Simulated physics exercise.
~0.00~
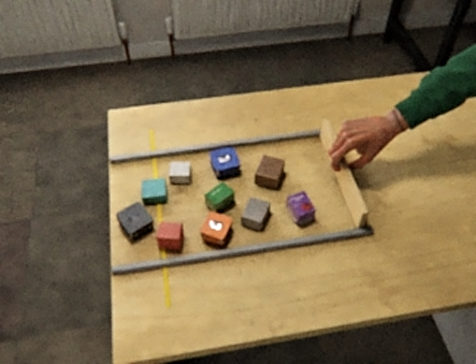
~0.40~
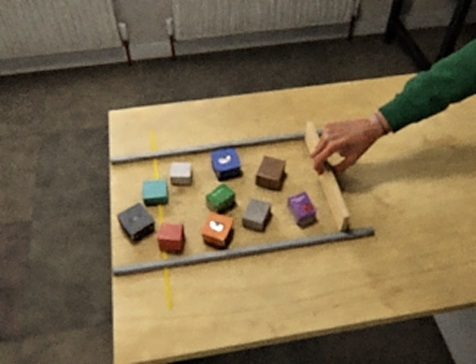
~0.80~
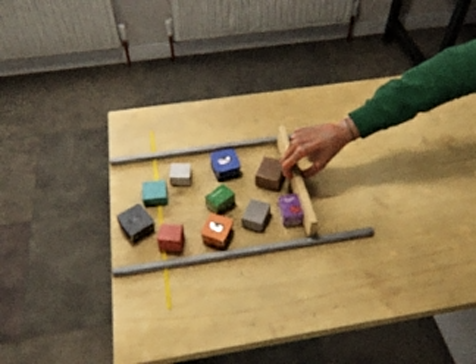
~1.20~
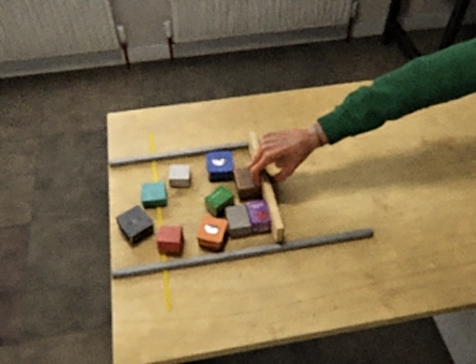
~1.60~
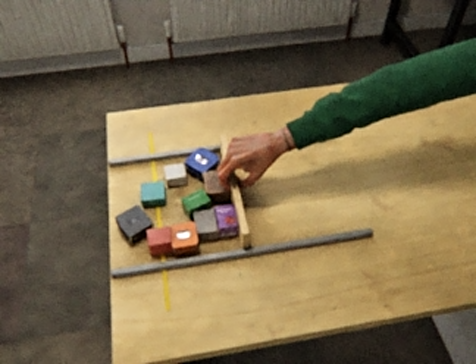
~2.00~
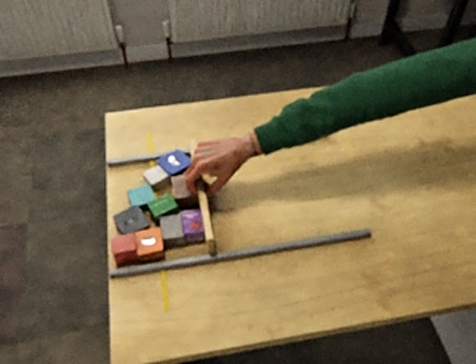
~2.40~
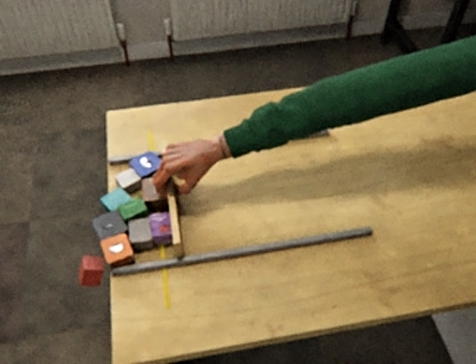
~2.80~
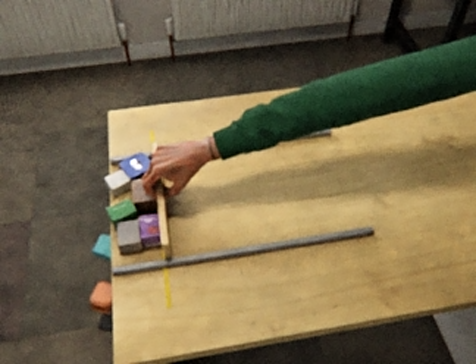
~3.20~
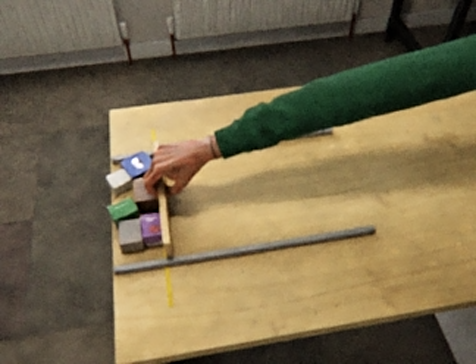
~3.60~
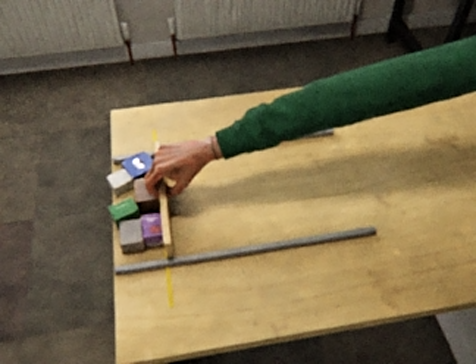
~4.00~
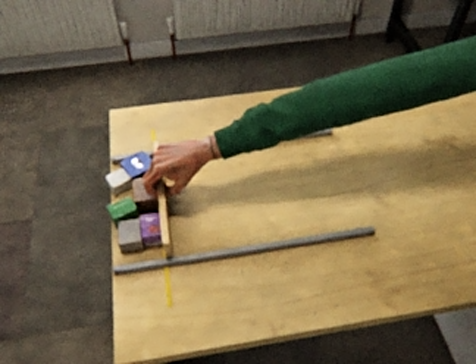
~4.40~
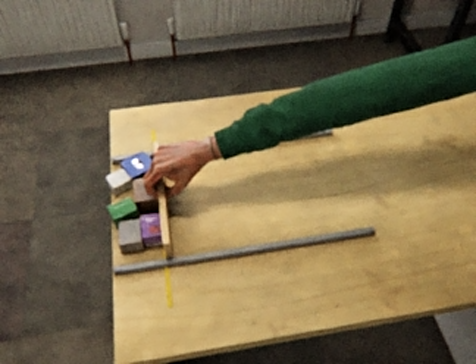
A hand in a green sleeve holds an upright wooden board at the right of a scattered group of small coloured blocks on a pale wooden table, seen from above at an angle. Two grey rails flank the blocks, and a yellow tape line crosses near the table's left edge. The hand slides the board left, gathering the purple, brown and grey blocks, then crowding the rest together. The red block tips over the edge first, followed by the orange, turquoise and black ones. The board stops by the tape, leaving the remaining blocks bunched at the edge.
